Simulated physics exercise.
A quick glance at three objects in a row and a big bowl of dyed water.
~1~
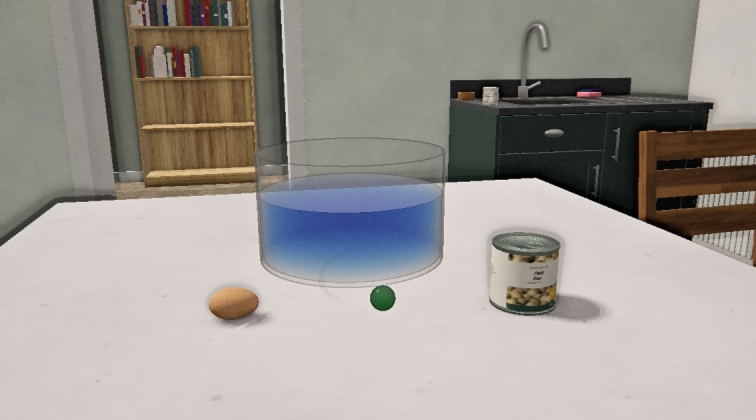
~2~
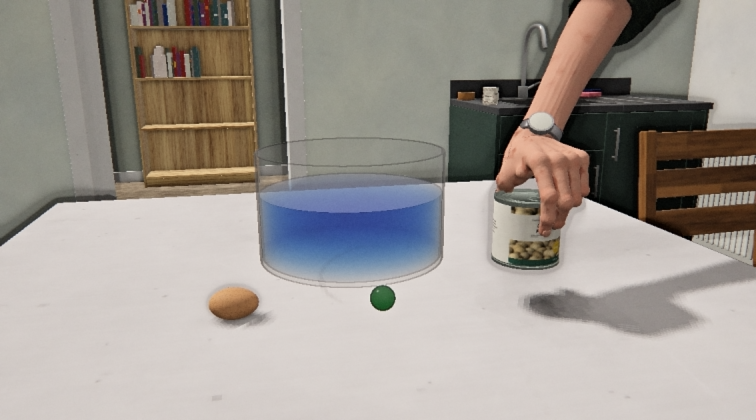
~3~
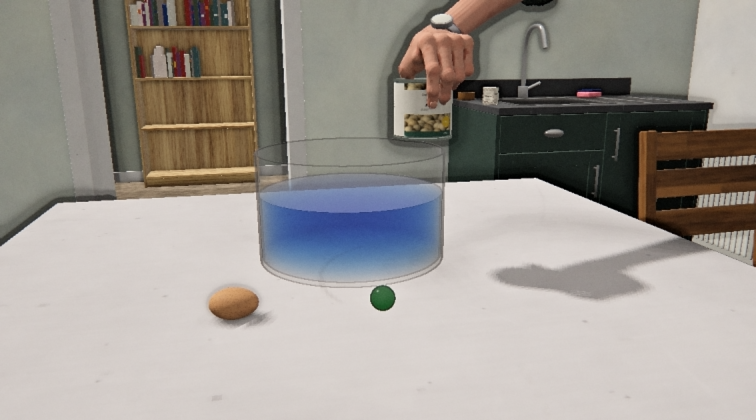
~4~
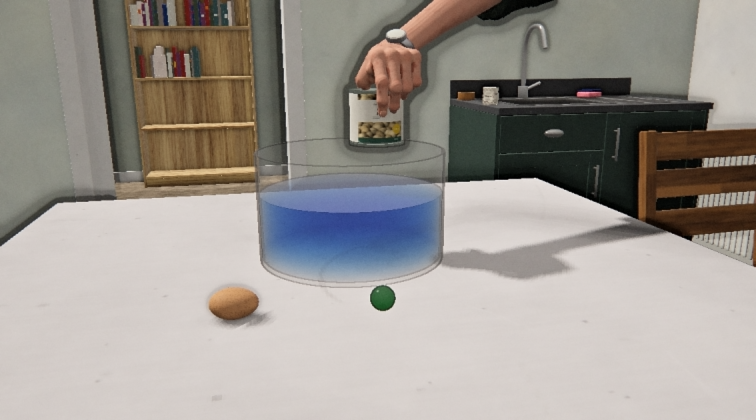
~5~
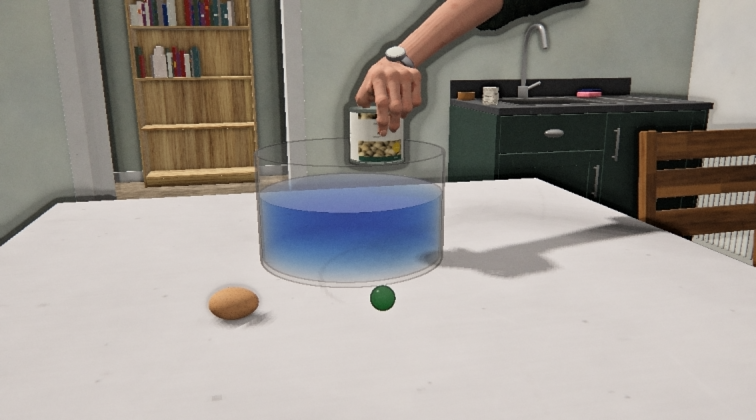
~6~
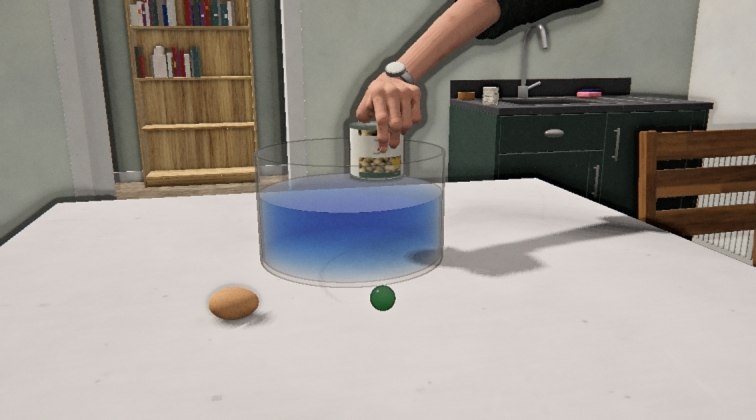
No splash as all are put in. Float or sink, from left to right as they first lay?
Taking them in turn, the left one goes under, the middle one goes under and the right one goes under.
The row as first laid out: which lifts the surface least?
I'd pick the piece in the centre.
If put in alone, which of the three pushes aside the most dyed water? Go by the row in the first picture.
Go with the item at far right.
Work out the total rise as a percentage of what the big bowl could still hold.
I'd put it near 12 in a hundred.
Soon after, the tin of food goes to the bottom.
Later, the glass marble goes to the bottom.
In the end, the egg goes to the bottom; afloat, none of them.
